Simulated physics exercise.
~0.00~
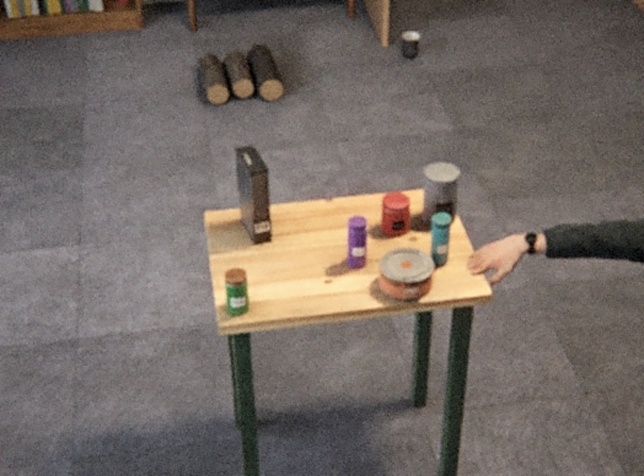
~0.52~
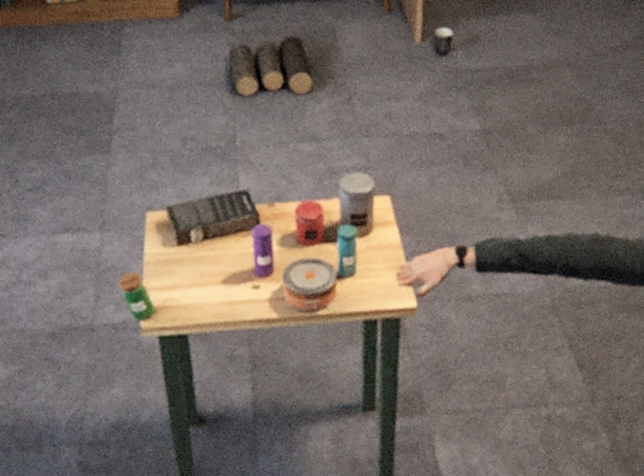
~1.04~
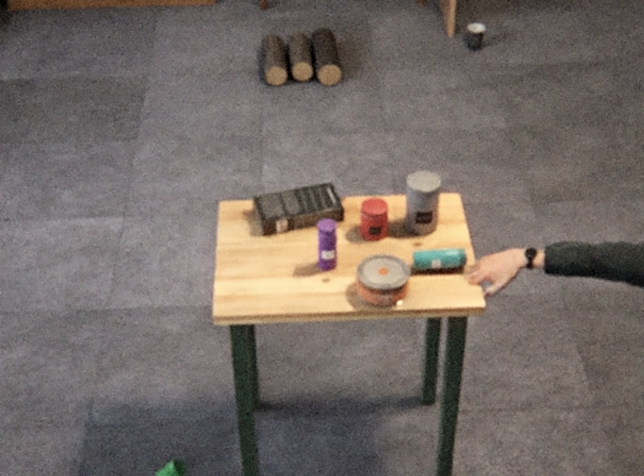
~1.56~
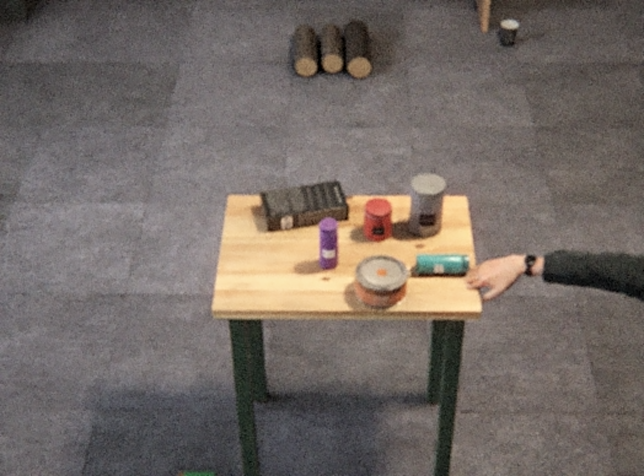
Grey-floored room, a hand jerking a side table left and back, toppling a black packet and turquoise shaker, a green shaker falling off.
